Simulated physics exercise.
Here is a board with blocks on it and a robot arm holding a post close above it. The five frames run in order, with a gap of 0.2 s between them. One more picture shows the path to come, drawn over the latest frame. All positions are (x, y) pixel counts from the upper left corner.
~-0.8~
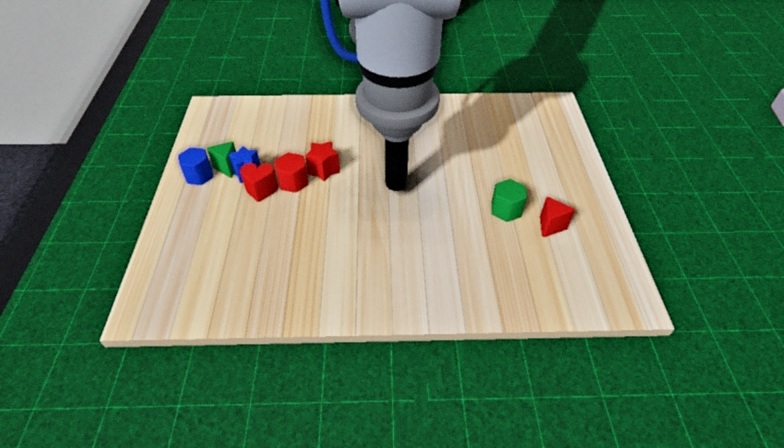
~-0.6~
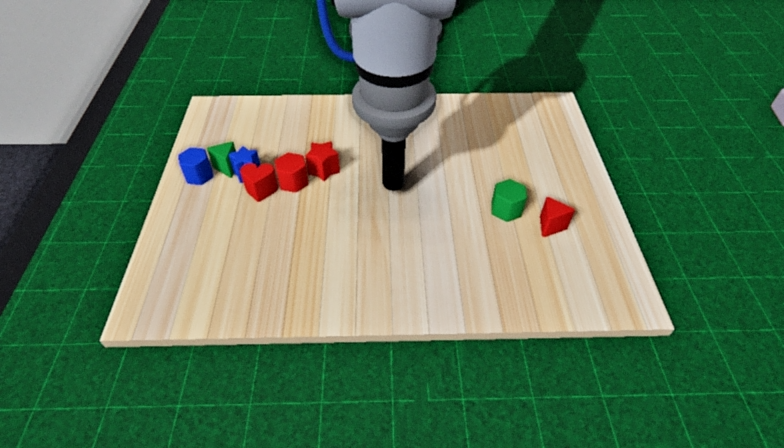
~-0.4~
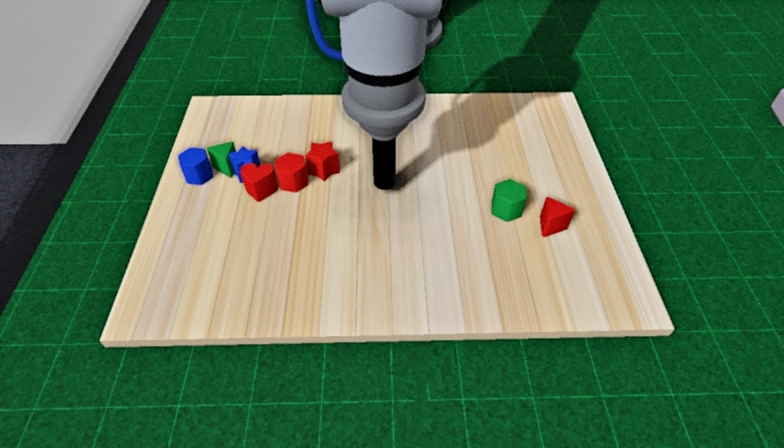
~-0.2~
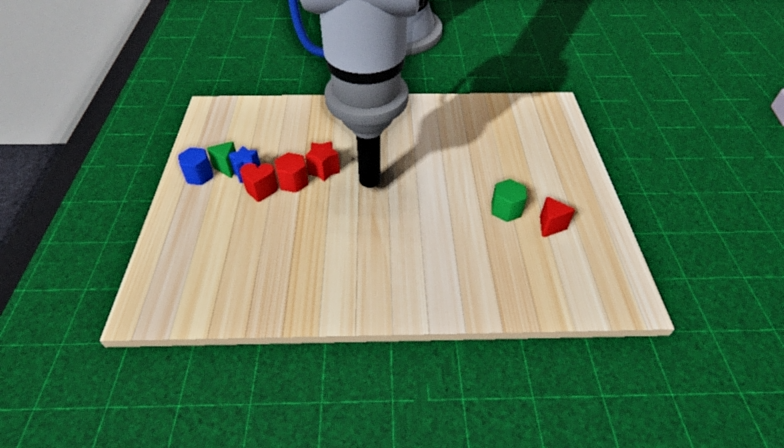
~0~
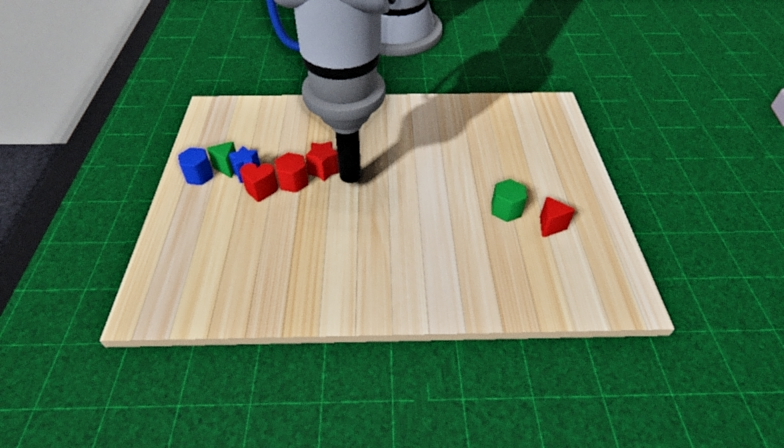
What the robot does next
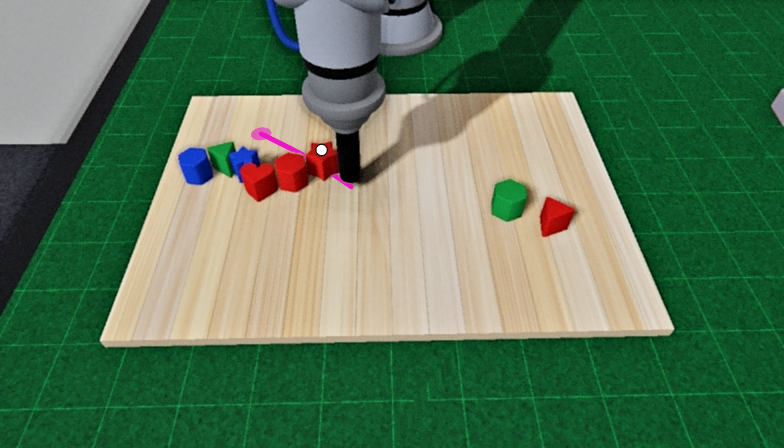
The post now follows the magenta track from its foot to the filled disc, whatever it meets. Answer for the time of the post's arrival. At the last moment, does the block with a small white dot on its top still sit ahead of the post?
I believe so.
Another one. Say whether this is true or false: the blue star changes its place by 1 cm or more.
It is false.
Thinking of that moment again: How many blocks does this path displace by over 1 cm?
The way I see it, the answer is one.
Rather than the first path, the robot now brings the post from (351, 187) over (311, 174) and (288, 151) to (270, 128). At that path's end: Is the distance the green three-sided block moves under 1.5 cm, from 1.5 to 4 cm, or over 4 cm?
It will fall in the lowest band, under 1.5 cm.
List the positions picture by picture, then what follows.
In the first frame, post's lower end at (396, 185); blue star at (243, 154); red hexagon at (290, 162); red star at (322, 150).
In the second frame, post at (393, 185); blocks still.
In the third frame, post at (384, 184); blocks still.
In the fourth frame, post at (370, 182); blocks still.
In the fifth frame, post at (350, 177); blue star at (243, 154); red hexagon at (290, 162); red star at (322, 150).
Drawn move, from (351, 187) by way of (306, 157) to (261, 134); the dot is on the red star.
What follows on the original path. One third of the way, post at (320, 156); red star at (302, 137).
Two thirds of the way, post at (289, 139); red star at (271, 120), turned 15° anticlockwise.
At the end, post at (259, 124); blue star still; red hexagon still; red star at (242, 106), turned 10° anticlockwise.
